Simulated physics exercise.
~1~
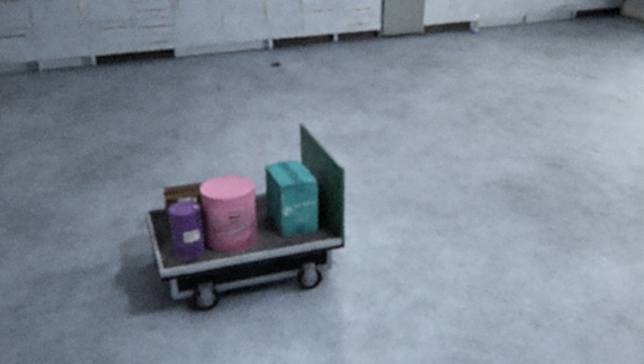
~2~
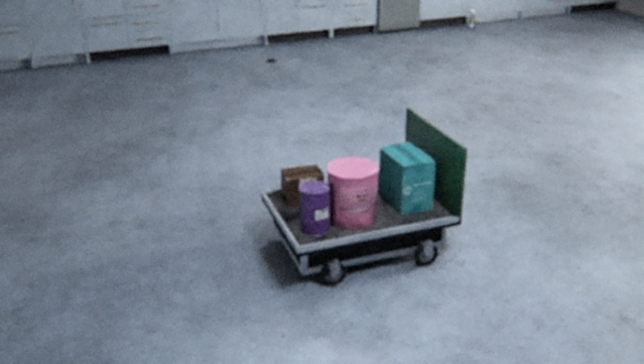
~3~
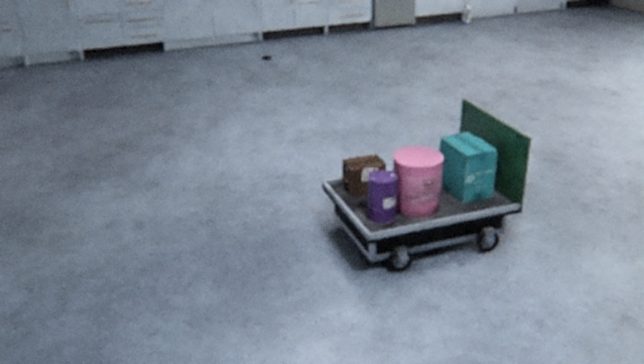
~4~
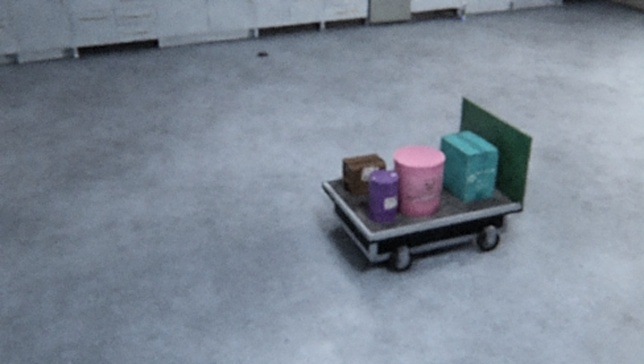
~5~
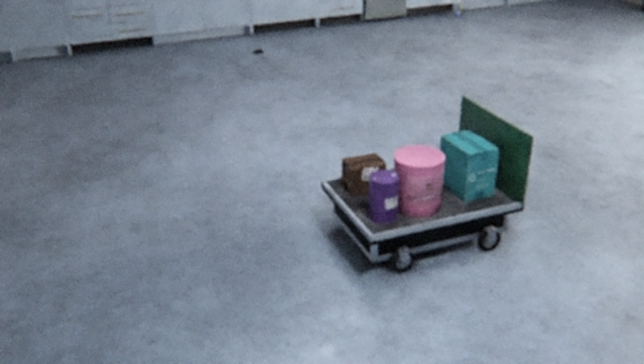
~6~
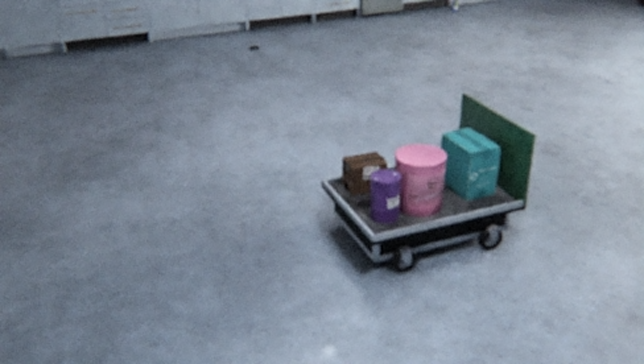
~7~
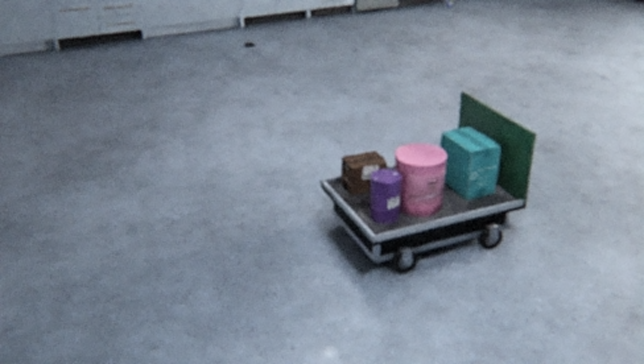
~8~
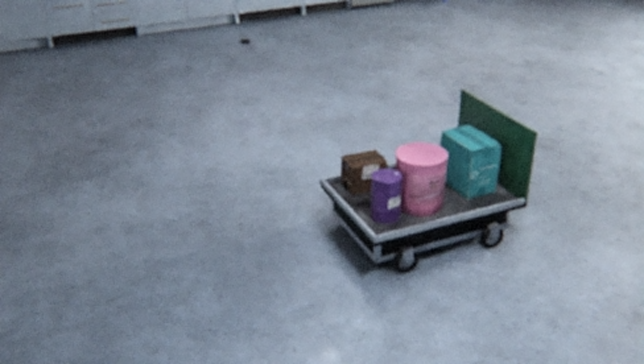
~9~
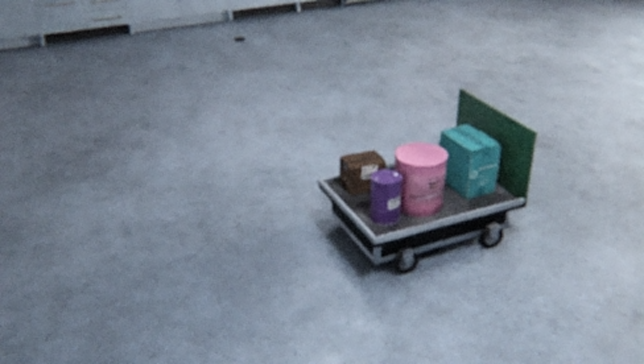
A flat cart with a green board at one end rolled to the right across a grey floor, carrying a turquoise box, a pink pail, a purple canister and a brown parcel, then stopped and stayed still with all four items upright in their places.
